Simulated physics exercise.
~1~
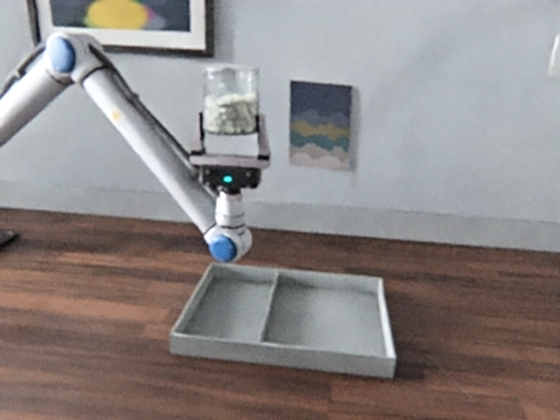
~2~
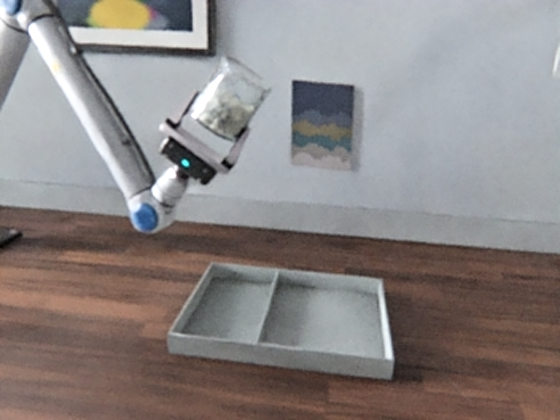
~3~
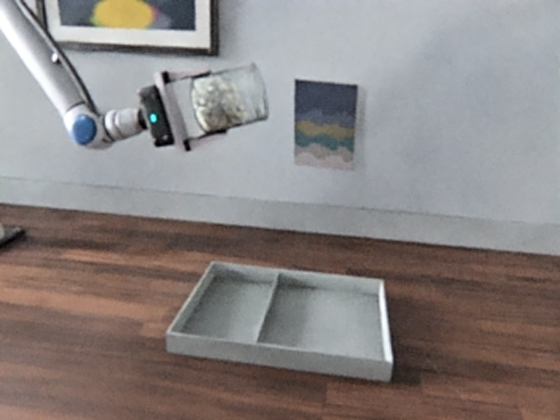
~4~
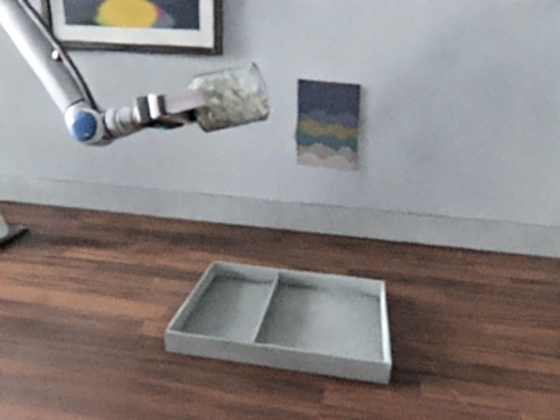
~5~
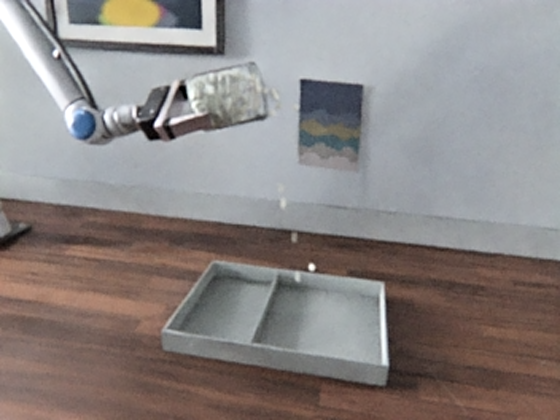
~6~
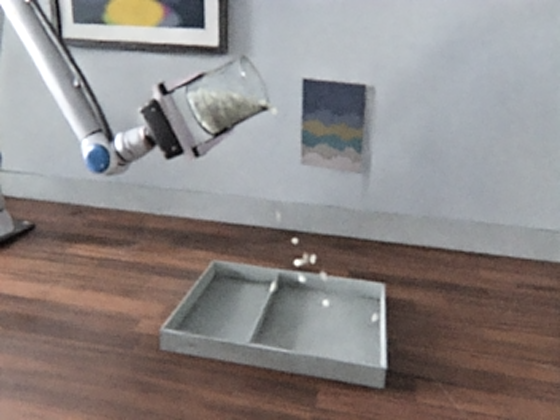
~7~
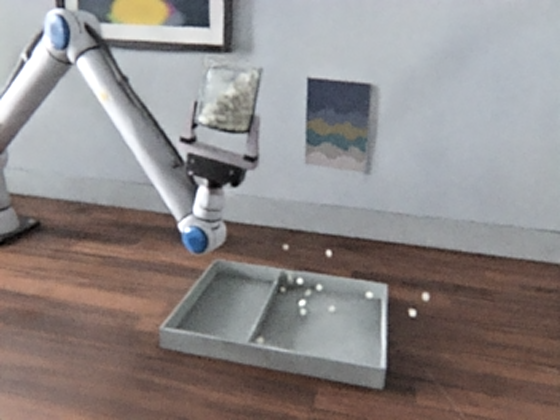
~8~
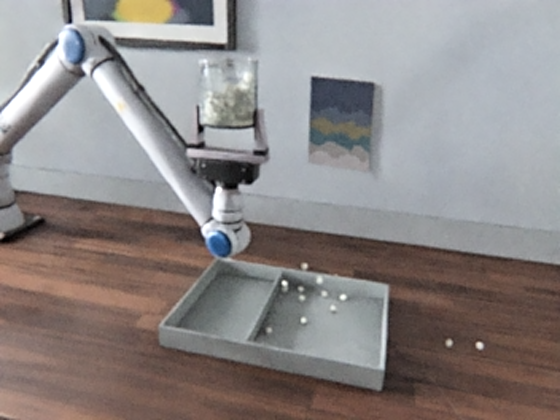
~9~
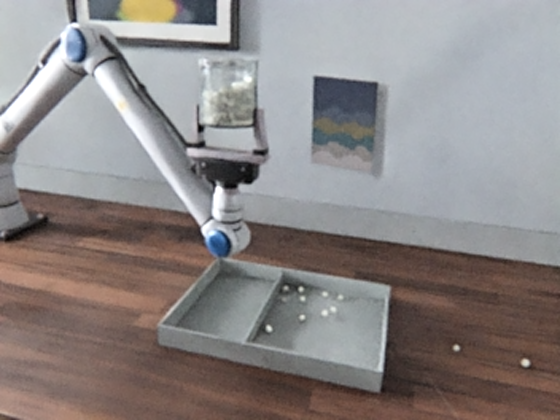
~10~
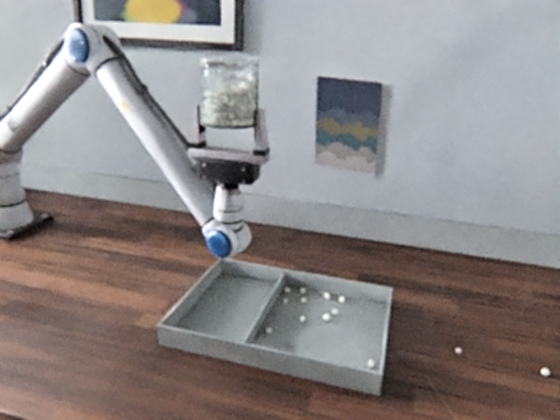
In this clip, a robot arm tips a clear container of small pale beads onto its side above a divided grey tray, spilling a few, then returns it upright still holding most, with some beads in the tray's right part and a couple on the wooden surface.
